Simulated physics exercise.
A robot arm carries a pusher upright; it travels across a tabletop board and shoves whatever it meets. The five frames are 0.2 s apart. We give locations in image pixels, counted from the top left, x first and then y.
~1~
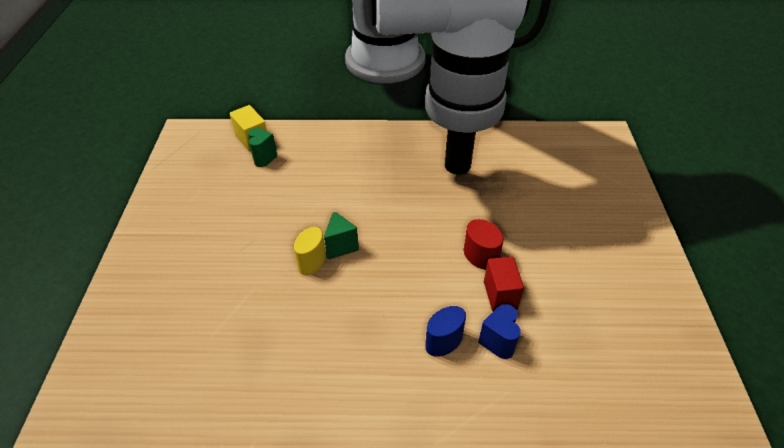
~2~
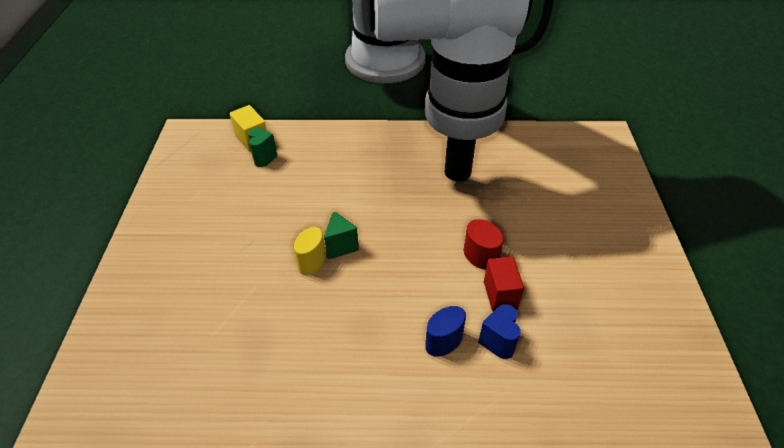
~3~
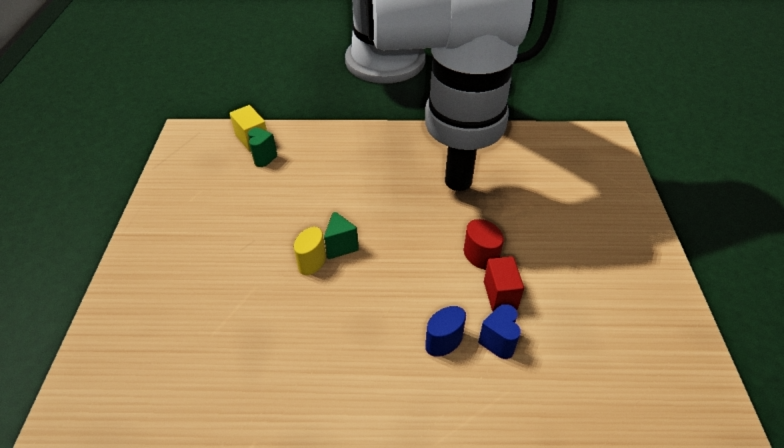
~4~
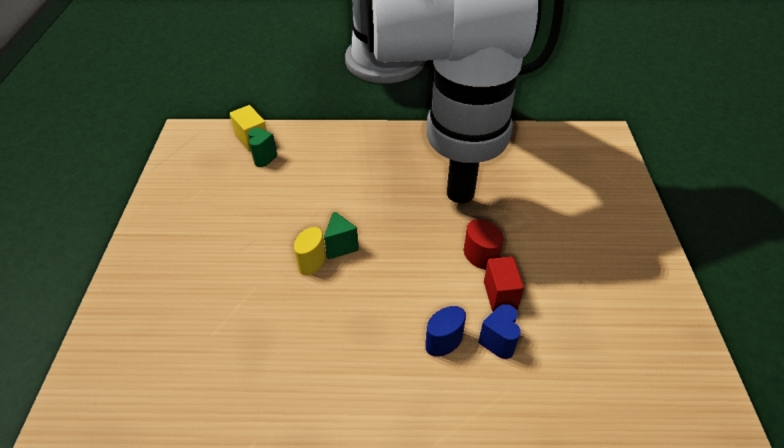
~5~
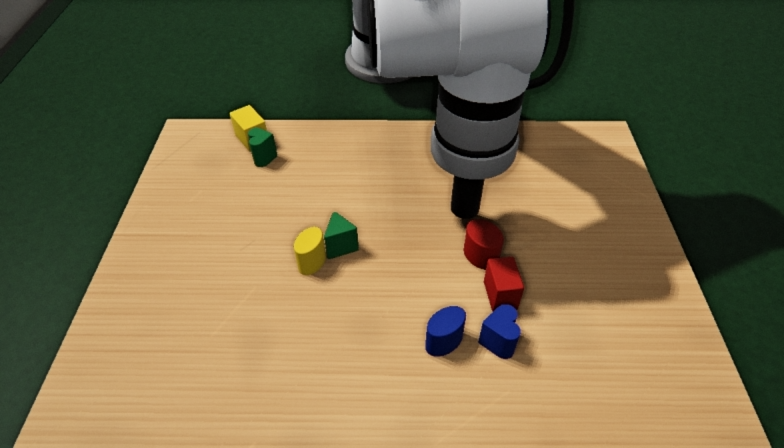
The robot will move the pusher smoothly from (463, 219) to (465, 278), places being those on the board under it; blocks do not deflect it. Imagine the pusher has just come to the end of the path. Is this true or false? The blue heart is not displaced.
That statement is accurate.
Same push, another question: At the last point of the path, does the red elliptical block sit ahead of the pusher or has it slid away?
When the path ends, it will lie beside or behind the pusher.
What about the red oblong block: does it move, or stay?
It is shifted.
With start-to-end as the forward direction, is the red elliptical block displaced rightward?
Going by the path, no.
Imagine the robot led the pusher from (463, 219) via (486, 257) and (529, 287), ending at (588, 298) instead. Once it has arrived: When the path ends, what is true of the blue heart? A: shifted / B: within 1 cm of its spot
The correct letter is A.
What follows on the original path. Halfway along, pusher (466, 237); red elliptical block (494, 246), turned 25° anticlockwise; red oblong block (511, 277).
At the end, pusher (467, 268); red elliptical block (504, 261), turned 95° anticlockwise; blue heart in place; red oblong block (525, 288), turned 40° clockwise.
